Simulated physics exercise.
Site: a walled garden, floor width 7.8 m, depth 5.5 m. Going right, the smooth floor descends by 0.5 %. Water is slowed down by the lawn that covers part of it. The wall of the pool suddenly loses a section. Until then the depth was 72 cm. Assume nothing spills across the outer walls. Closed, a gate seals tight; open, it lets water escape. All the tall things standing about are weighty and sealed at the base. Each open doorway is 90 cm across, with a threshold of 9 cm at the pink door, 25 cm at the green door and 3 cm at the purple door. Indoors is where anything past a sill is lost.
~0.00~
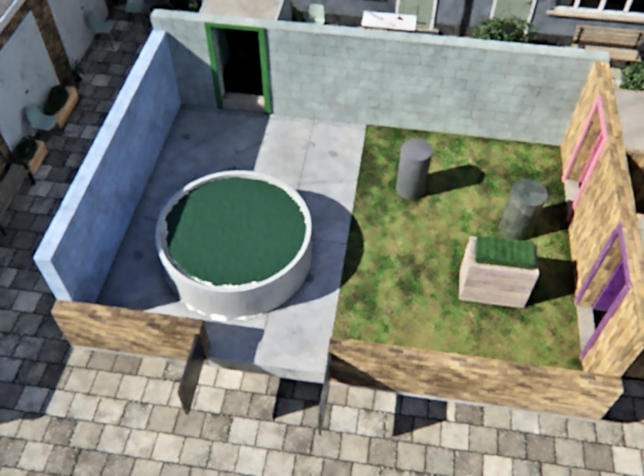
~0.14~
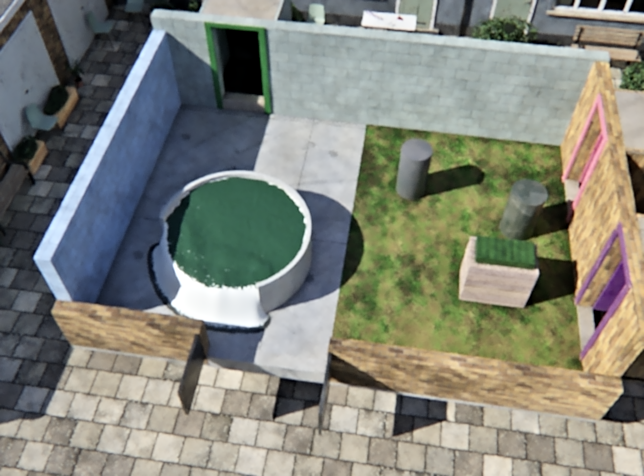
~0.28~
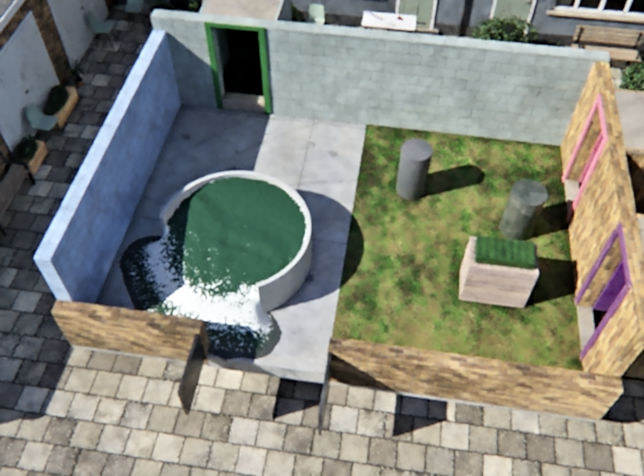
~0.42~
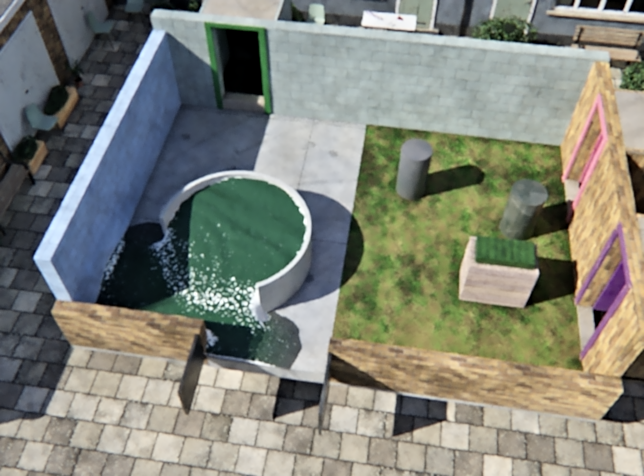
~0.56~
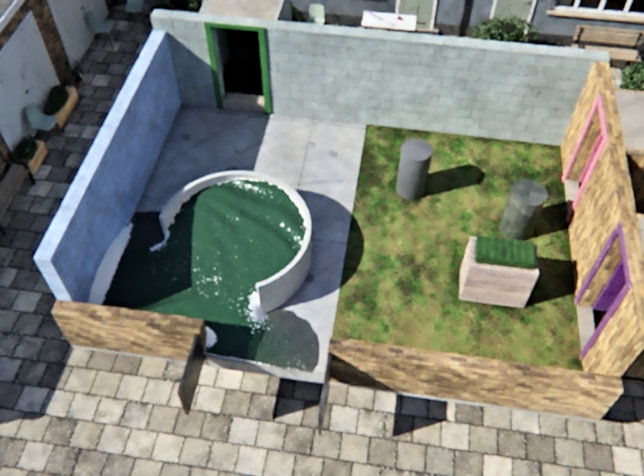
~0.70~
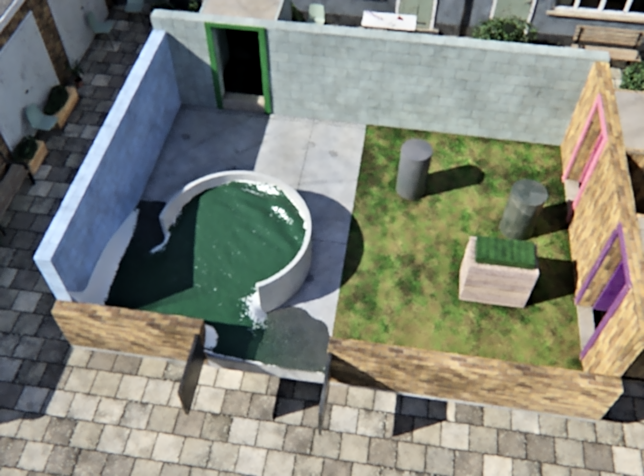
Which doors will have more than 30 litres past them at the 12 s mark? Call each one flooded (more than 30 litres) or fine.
Pink door: Fine, green door: Fine, purple door: Fine.
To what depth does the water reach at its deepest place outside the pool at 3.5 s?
Some 28 cm deep.
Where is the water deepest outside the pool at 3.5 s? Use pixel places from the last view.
Around (207, 108).
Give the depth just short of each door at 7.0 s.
In cm: Pink 0, green 7, purple 0.
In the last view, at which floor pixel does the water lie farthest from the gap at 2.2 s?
That's around (174, 122) in the last picture.
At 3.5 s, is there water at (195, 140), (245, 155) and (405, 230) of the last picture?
Going through the three points: Awash, then awash, then not yet touched.
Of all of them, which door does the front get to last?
That would be the purple one.
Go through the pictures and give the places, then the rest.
In the first frame, the pool at (234, 230) is whole and still, 72 cm deep.
In the second frame, the front is at (265, 323), 1.4 m from the gap at (186, 292); 0.6 m2 of floor is under water; 72 cm left at the back of the pool.
In the third frame, water pours out at (187, 295) and has run 1.6 m, to (273, 341); deepest outside 39 cm, 72 cm at the pool's back.
In the fourth frame, water pours out at (187, 296) and has run 2.0 m, to (288, 361); deepest outside 44 cm, 72 cm at the pool's back.
In the fifth frame, the front is at (311, 364), 2.3 m from the gap at (187, 296); 4.0 m2 of floor is under water; 67 cm left at the back of the pool.
In the sixth frame, the front is at (325, 373), 2.6 m from the gap at (187, 297); 4.2 m2 of floor is under water; 60 cm left at the back of the pool.
After 1.4 s water covers 15 % of the floor and is deepest (66 cm) near (155, 325); pink door not reached, green door not reached, purple door not reached.
After 2.2 s water covers 20 % of the floor and is deepest (44 cm) near (87, 325); pink door not reached, green door not reached, purple door not reached.
After 3.5 s water covers 35 % of the floor and is deepest (28 cm) near (207, 108); pink door not reached, green door 23 cm at the sill, 5 L in, purple door not reached.
After 7.0 s water covers 75 % of the floor and is deepest (16 cm) near (173, 307); pink door not reached, green door 7 cm at the sill, 6 L in, purple door not reached.
After 12.0 s water covers 95 % of the floor and is deepest (8 cm) near (185, 339); pink door 6 cm at the sill, 0 L in, green door 4 cm at the sill, 6 L in, purple door 2 cm at the sill, 0 L in.
